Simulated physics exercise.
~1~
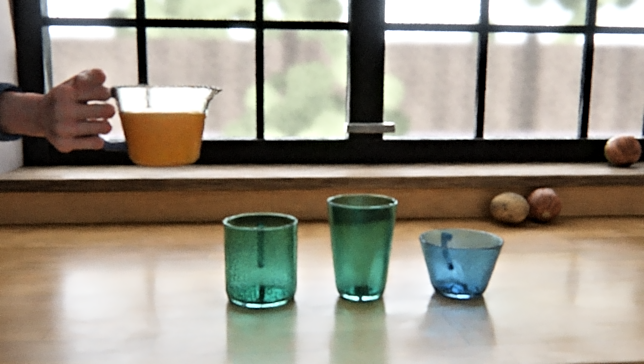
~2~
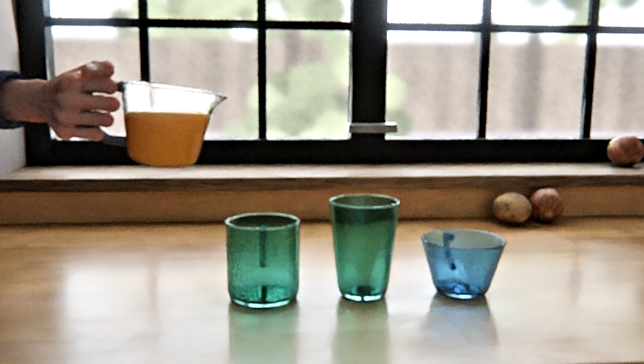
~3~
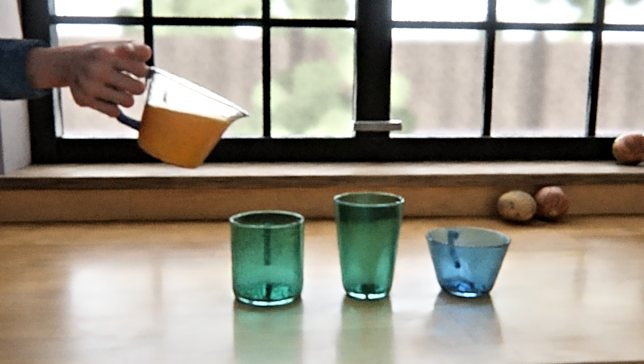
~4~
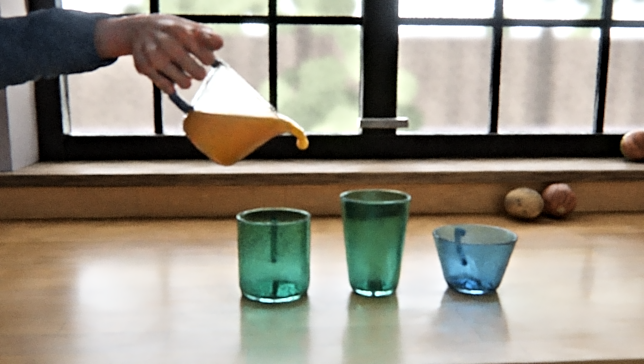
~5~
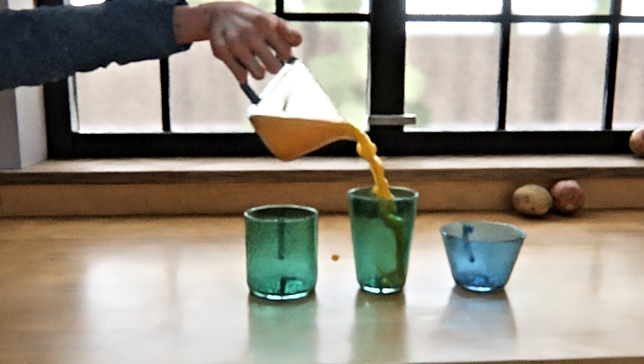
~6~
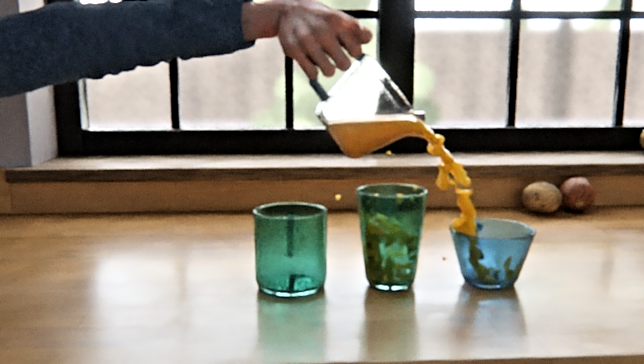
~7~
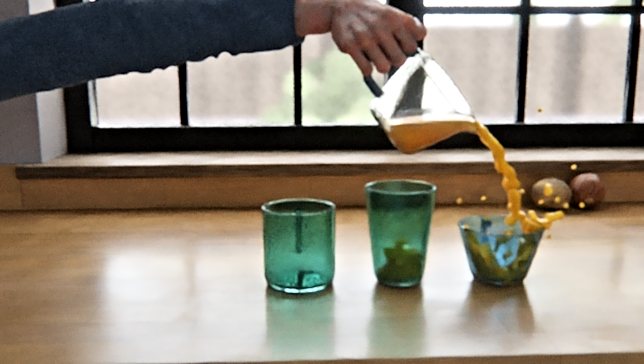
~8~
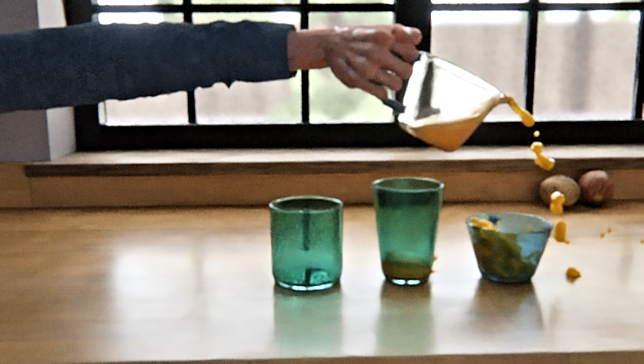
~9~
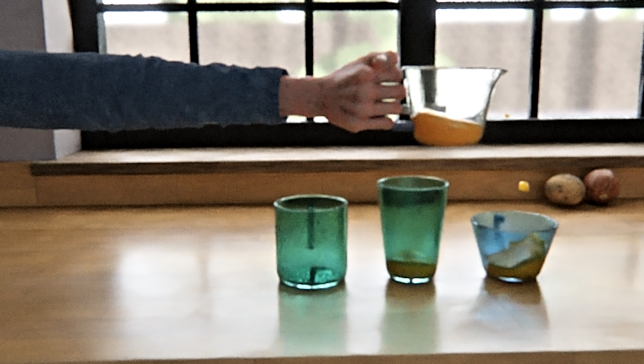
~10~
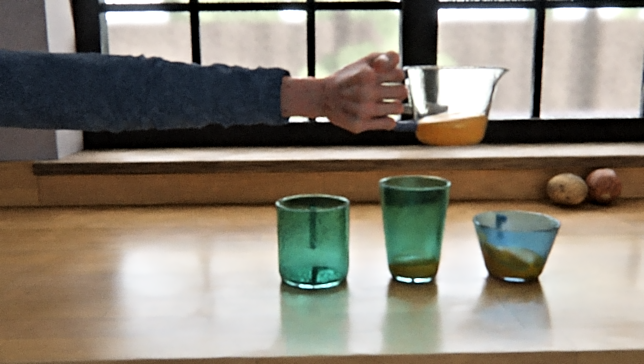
A hand tilts a jug rightward, pouring orange juice into the middle and right glasses.
